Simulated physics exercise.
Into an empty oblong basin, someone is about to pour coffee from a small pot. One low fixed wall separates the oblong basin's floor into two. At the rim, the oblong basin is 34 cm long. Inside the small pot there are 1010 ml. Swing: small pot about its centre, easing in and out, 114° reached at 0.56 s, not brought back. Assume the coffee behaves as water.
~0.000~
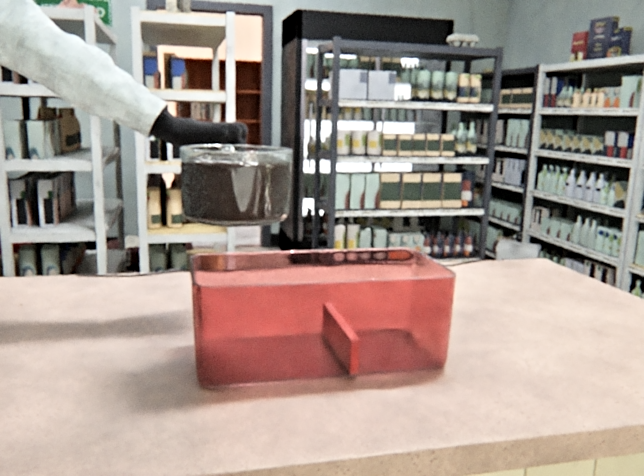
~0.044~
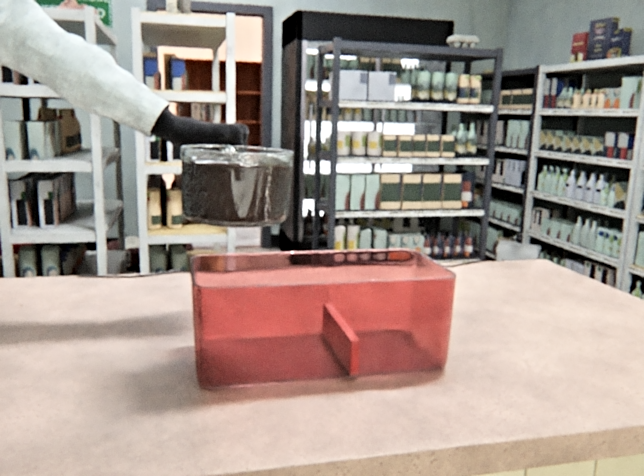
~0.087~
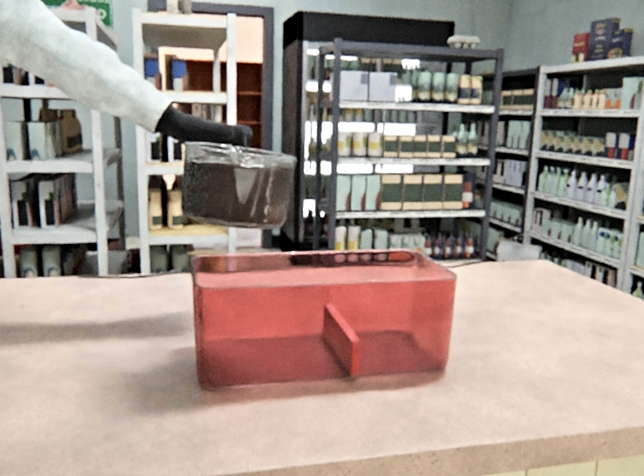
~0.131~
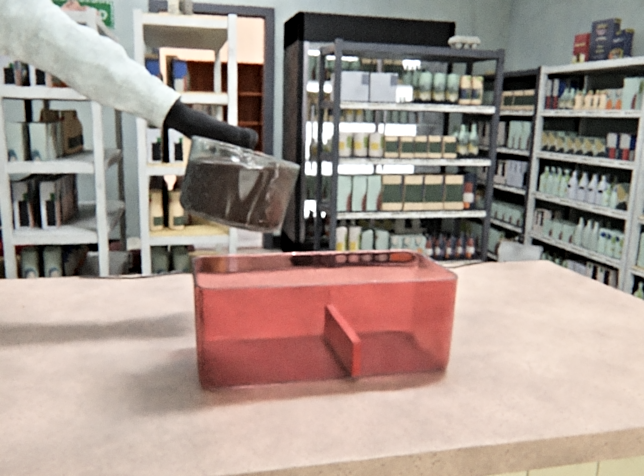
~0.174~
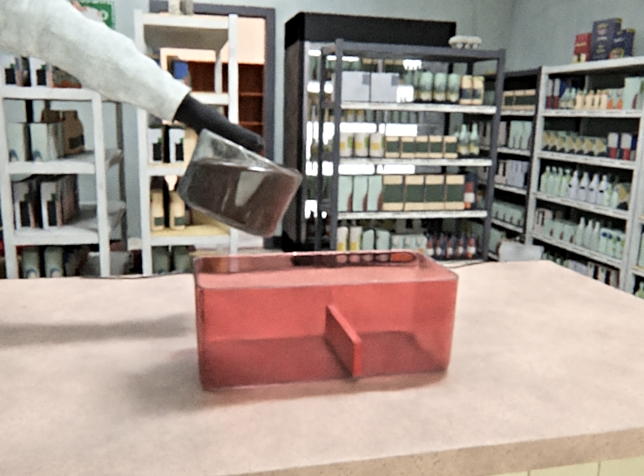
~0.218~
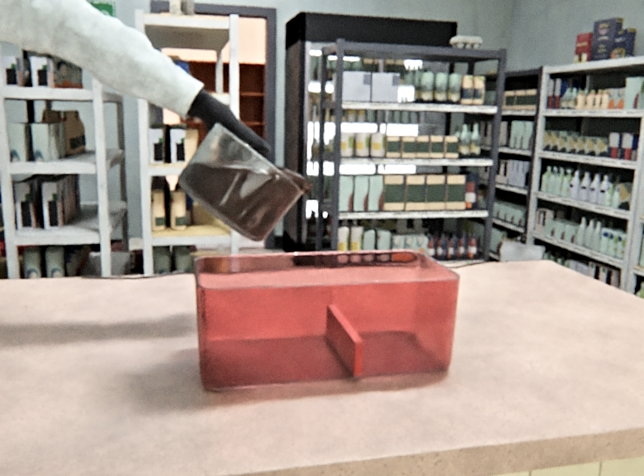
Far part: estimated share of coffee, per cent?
23 per cent.
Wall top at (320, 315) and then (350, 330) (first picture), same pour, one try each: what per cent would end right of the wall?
I'd put it at about 40 per cent for the first and about 25 per cent for the second.
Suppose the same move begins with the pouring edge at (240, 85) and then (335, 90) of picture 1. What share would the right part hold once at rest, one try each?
15 then 80 %.
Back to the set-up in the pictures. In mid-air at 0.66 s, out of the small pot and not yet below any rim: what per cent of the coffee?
Estimated airborne part: Roughly 5 per cent.
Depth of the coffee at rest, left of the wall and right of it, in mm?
Left 24 mm, right 12 mm.
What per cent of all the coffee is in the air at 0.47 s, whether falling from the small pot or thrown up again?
Roughly 30 percent.
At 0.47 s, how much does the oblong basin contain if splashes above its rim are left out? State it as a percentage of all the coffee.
About 44%.
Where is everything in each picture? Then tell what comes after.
Tilt 0°; pouring edge (290, 151); surface from (183, 159) to (287, 160); the oblong basin's rim runs from (192, 271) to (435, 262); the wall's top is at (339, 320), in the first frame.
Tilt 2°; pouring edge (291, 154); surface from (184, 159) to (288, 161), in the second frame.
Tilt 7°; pouring edge (294, 159); surface from (186, 159) to (290, 163), in the third frame.
Tilt 15°; pouring edge (297, 168); surface from (189, 159) to (294, 166), in the fourth frame.
Tilt 25°; pouring edge (300, 179); surface from (188, 167) to (300, 172); 1 per cent is over the edge, in the fifth frame.
Tilt 38°; pouring edge (301, 192); surface from (187, 167) to (298, 183); 5 per cent is over the edge, in the sixth frame.
Then, 0.47 s in, the tilt is 107° and 27 per cent is still to pour, 28 is left of the wall and 16 right of it.
Then, 0.66 s in, the tilt is 114° and 4 per cent is still to pour, 72 is left of the wall and 20 right of it.
Then, 0.85 s in, the tilt is 114° and 0 per cent is still to pour, 71 is left of the wall and 23 right of it.
Then, 1.06 s in, the tilt is 114° and 0 per cent is still to pour, 73 is left of the wall and 23 right of it.
Finally, 73 per cent lies left of the wall, 23 right of it and 4 outside.
